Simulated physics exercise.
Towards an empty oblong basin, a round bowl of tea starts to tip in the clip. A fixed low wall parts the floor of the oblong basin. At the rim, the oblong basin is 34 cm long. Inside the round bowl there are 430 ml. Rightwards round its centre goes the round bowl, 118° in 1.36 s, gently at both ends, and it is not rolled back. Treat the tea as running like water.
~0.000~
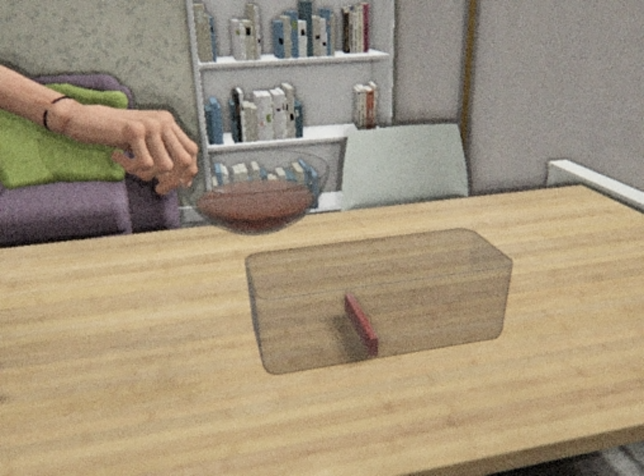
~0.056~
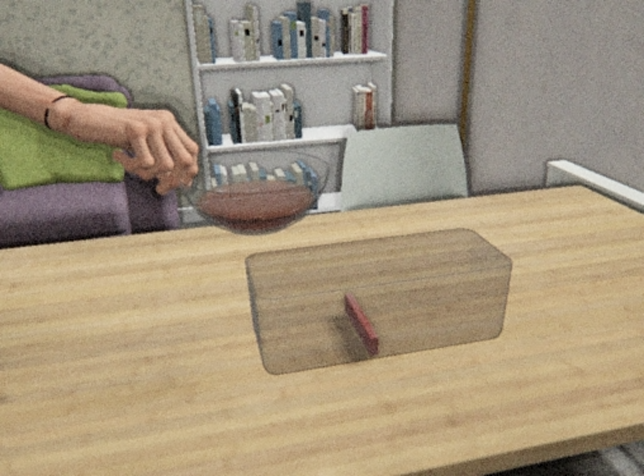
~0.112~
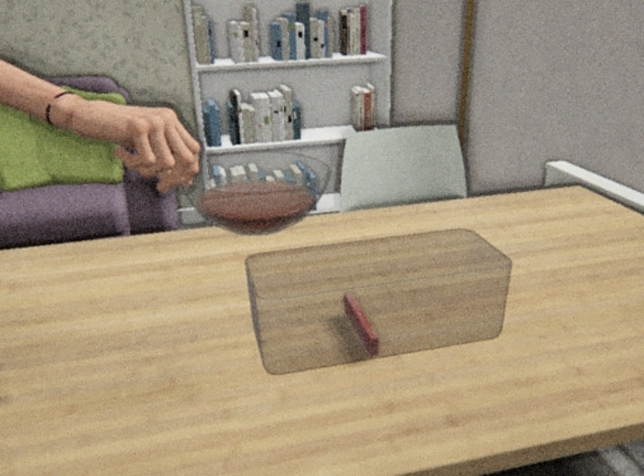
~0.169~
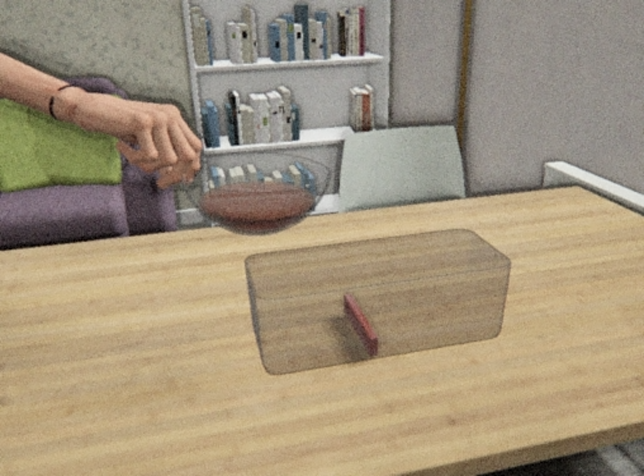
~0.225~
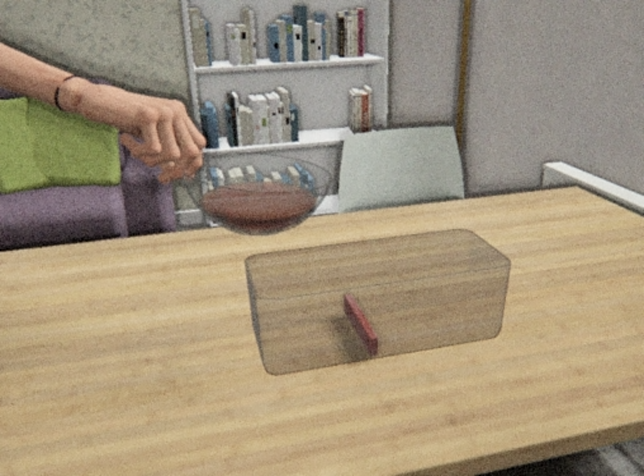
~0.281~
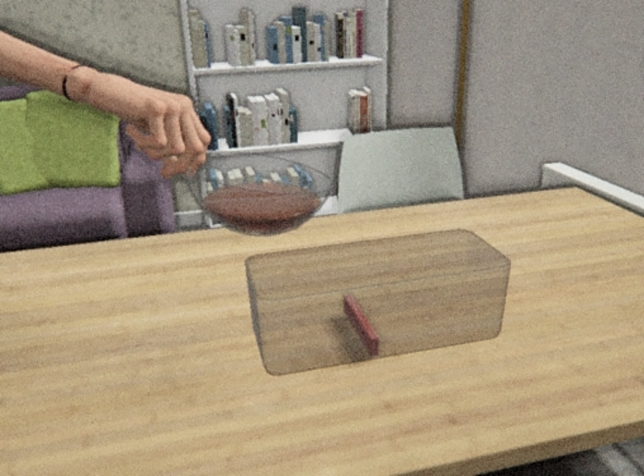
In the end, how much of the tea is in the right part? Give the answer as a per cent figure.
Roughly 35 percent is in the right part.
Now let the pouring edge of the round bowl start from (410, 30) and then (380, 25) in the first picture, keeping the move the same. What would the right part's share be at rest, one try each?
I'd say 90 percent on the first go, 85 percent on the next.
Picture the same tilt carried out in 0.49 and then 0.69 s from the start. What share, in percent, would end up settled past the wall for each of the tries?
First 35, then 35 per cent.
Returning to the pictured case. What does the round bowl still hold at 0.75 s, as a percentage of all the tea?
Close to 38 percent of the liquid remains at that time.
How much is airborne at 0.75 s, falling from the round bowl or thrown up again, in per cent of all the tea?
Near 28 per cent at that time.
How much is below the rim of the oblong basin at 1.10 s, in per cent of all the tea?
About 100 %.
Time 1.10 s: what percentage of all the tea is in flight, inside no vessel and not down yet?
About 0 percent.
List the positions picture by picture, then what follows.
It leans 0°; its right rim is at (327, 164); the tea meets the walls at (194, 201) and (313, 190); the oblong basin's rim runs from (250, 278) to (492, 246); the wall's top is at (360, 315), in the first frame.
It leans 0°; its right rim is at (327, 165); the tea meets the walls at (194, 202) and (313, 190), in the second frame.
It leans 2°; its right rim is at (327, 167); the tea meets the walls at (195, 201) and (313, 191), in the third frame.
It leans 4°; its right rim is at (328, 170); the tea meets the walls at (196, 201) and (314, 192), in the fourth frame.
It leans 8°; its right rim is at (329, 175); the tea meets the walls at (197, 201) and (315, 193), in the fifth frame.
It leans 12°; its right rim is at (330, 180); the tea meets the walls at (201, 201) and (318, 193), in the sixth frame.
By 0.75 s the tilt is 69° and 38 per cent is still to pour, 18 is left of the wall and 16 right of it.
By 1.10 s the tilt is 108° and 0 per cent is still to pour, 66 is left of the wall and 34 right of it.
By 1.47 s the tilt is 118° and 0 per cent is still to pour, 64 is left of the wall and 35 right of it.
By 1.86 s the tilt is 118° and 0 per cent is still to pour, 64 is left of the wall and 35 right of it.
At rest 64 per cent lies left of the wall, 35 right of it and 0 outside.
